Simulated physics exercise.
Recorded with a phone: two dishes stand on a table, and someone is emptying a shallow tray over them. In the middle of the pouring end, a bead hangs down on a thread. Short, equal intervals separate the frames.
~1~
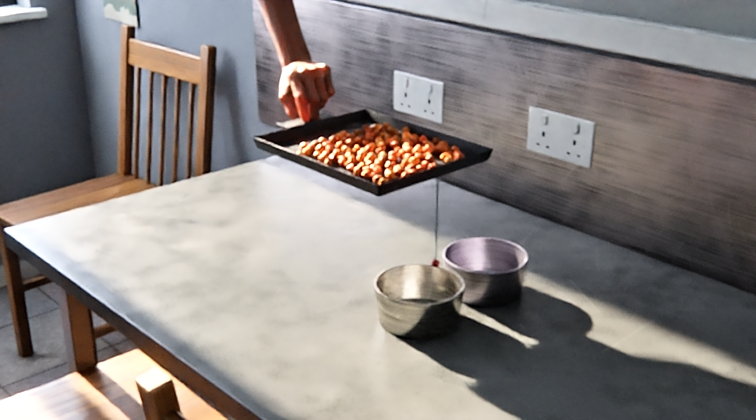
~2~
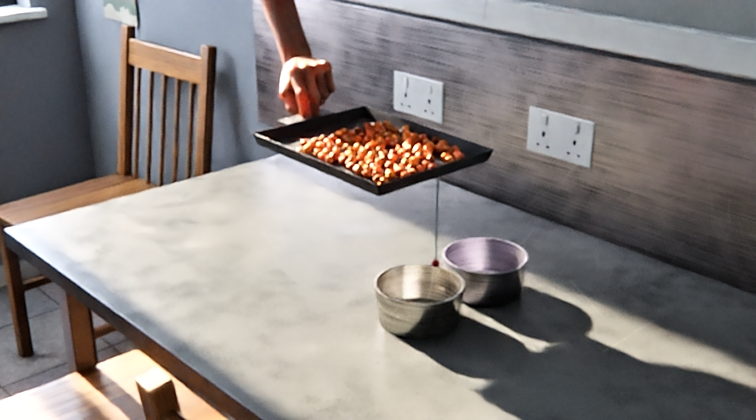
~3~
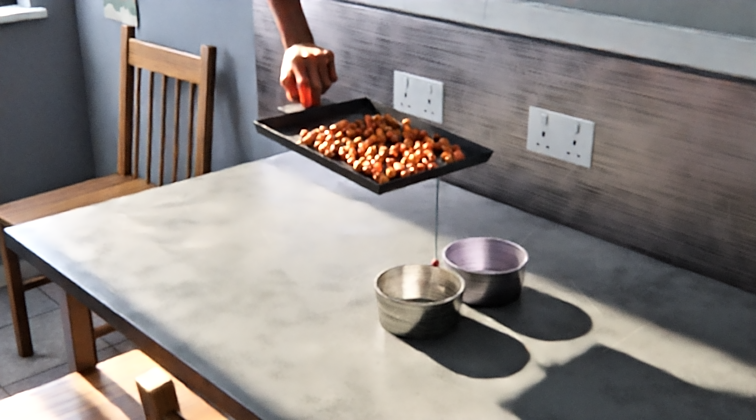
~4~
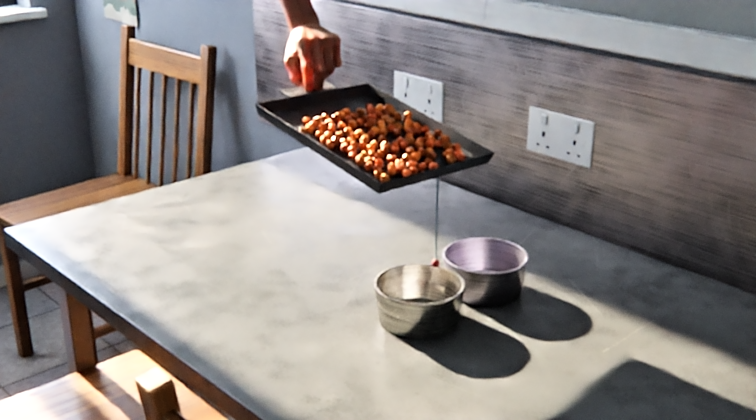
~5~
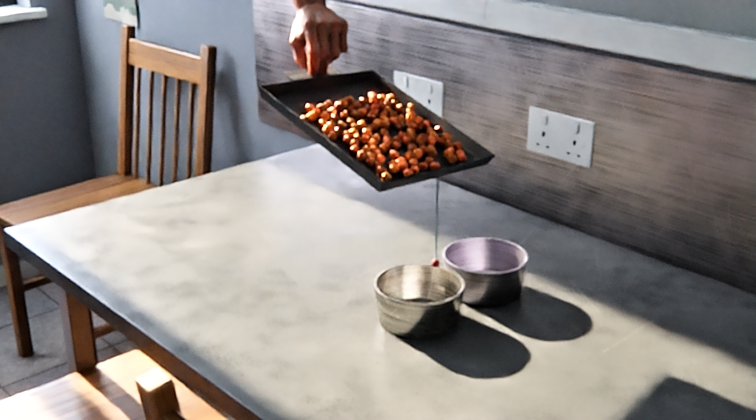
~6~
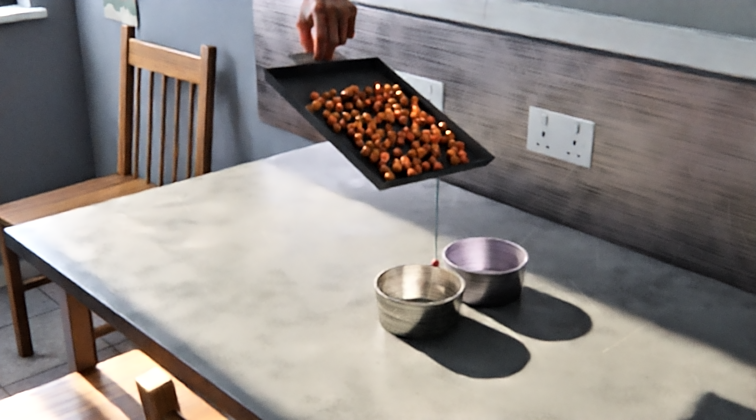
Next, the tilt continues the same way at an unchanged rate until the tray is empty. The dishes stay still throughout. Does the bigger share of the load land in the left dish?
The right-side dish.
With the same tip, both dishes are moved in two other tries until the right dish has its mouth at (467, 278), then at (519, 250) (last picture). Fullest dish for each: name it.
At the first place the right-hand dish, at the second left.
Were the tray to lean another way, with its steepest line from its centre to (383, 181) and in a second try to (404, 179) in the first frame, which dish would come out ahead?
The leftmost dish; the leftmost dish.
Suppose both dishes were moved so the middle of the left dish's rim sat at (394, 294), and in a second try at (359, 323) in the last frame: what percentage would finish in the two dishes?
In order, about 30 and 30 in a hundred.
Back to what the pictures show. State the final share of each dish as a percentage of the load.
Near 10 in a hundred for the left dish; near 30 for the right dish.
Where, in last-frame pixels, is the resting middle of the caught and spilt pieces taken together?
Roughly at pixel (491, 310).
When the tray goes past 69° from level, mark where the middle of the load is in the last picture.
Roughly (444, 138).
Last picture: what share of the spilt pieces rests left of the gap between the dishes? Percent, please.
That's about 10 per cent of the spill.
Just after the last frame, tray tipped steeply; almost all on the tray; just a few in the air.
A moment on, tray tipped past a quarter turn; the larger part on the tray; about a tenth outside both; roughly a quarter in the air.
Further on, tray tipped past a quarter turn; about a tenth in the left dish; roughly a third in the right dish; roughly two thirds outside both.
When it is over, tray tipped past a quarter turn; about a tenth in the left dish; roughly a third in the right dish; roughly two thirds outside both.
